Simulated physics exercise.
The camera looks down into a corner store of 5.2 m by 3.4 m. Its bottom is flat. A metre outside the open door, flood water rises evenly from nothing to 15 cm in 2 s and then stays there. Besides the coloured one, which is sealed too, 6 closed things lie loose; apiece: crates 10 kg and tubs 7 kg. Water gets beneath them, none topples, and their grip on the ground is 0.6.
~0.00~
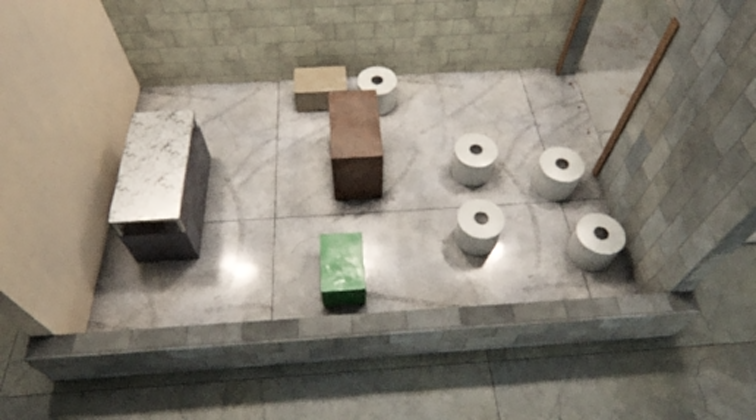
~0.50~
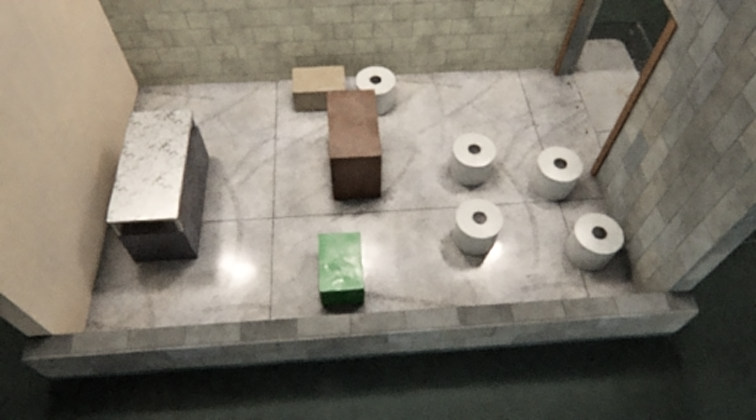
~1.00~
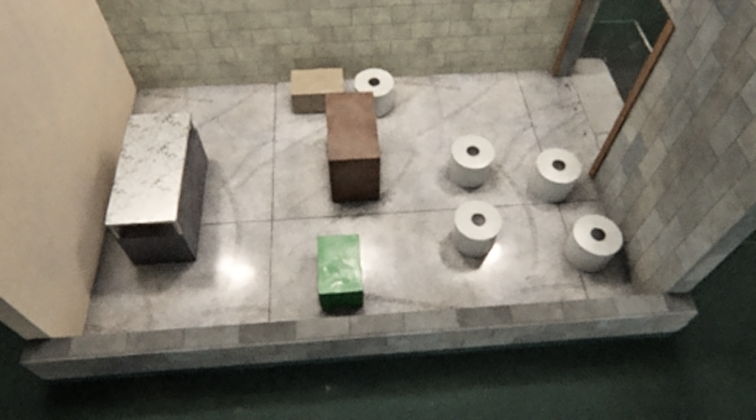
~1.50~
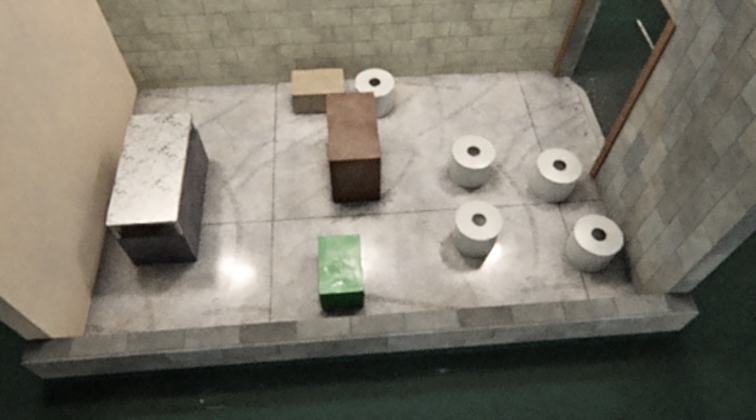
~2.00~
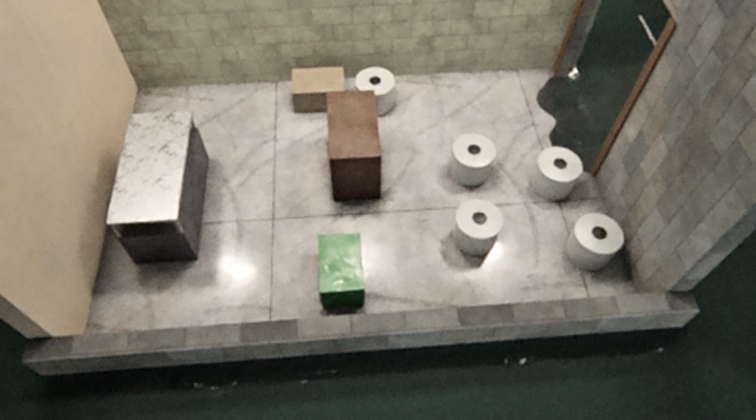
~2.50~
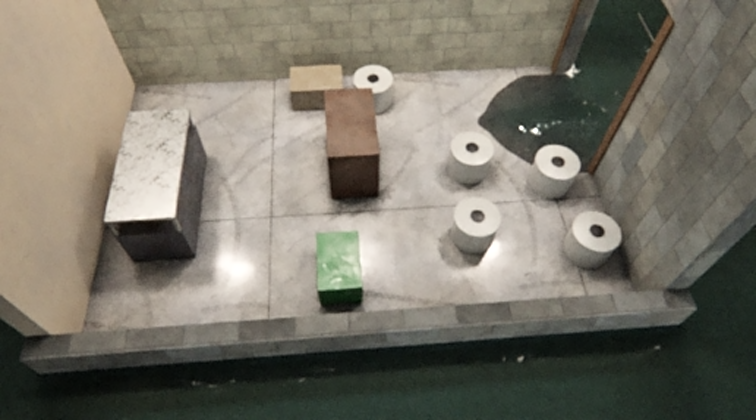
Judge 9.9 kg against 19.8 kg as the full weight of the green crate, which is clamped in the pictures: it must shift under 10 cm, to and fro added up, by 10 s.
Verdict: Only the larger load is enough.
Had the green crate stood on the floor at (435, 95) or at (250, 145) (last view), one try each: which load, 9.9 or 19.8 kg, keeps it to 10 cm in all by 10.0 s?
In turn: Neither is enough; only the larger holds.
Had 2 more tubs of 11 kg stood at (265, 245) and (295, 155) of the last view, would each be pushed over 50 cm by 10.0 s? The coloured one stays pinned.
In turn: Short of it, under.
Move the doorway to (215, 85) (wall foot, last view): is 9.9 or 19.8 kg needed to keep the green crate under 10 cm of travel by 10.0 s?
Then neither weight holds it.
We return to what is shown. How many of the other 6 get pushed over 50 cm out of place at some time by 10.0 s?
3 of them.
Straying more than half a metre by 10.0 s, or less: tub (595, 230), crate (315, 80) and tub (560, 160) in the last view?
In that order: Short of it, over, less.
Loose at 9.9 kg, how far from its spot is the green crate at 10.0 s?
About 80 cm.
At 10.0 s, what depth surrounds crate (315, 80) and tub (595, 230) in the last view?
Roughly 10 and 5 cm.
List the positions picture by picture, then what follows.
The green crate at (342, 261), on the bottom; 0.0 m2 under water; 0 of 7 have shifted, in the first frame.
The green crate at (340, 261) rests on the ground; 0.0 m2 under water; 0 of 7 have shifted, in the second frame.
The green crate at (339, 263), on the bottom; water covers 0.0 m2; 0 of 7 have shifted, in the third frame.
The green crate at (340, 263), on the bottom; 0.0 m2 under water; 0 of 7 have shifted, in the fourth frame.
The green crate at (341, 261) rests on the ground; 0.3 m2 under water; 0 of 7 have shifted, in the fifth frame.
The green crate at (339, 259), on the bottom; water covers 1.2 m2; 0 of 7 have shifted, in the sixth frame.
After 3.5 s the green crate would be 0 cm from its start with 9.9 kg and 0 cm from its start with 19.8 kg; 0 cm of water round it then.
After 4.5 s the green crate would be 0 cm from its start with 9.9 kg and 0 cm from its start with 19.8 kg; 0 cm of water round it then.
After 7.0 s the green crate would be 1 cm from its start with 9.9 kg and 0 cm from its start with 19.8 kg; 3 cm of water round it then.
After 10.0 s the green crate would be 78 cm from its start with 9.9 kg and 0 cm from its start with 19.8 kg; 5 cm of water round it then.
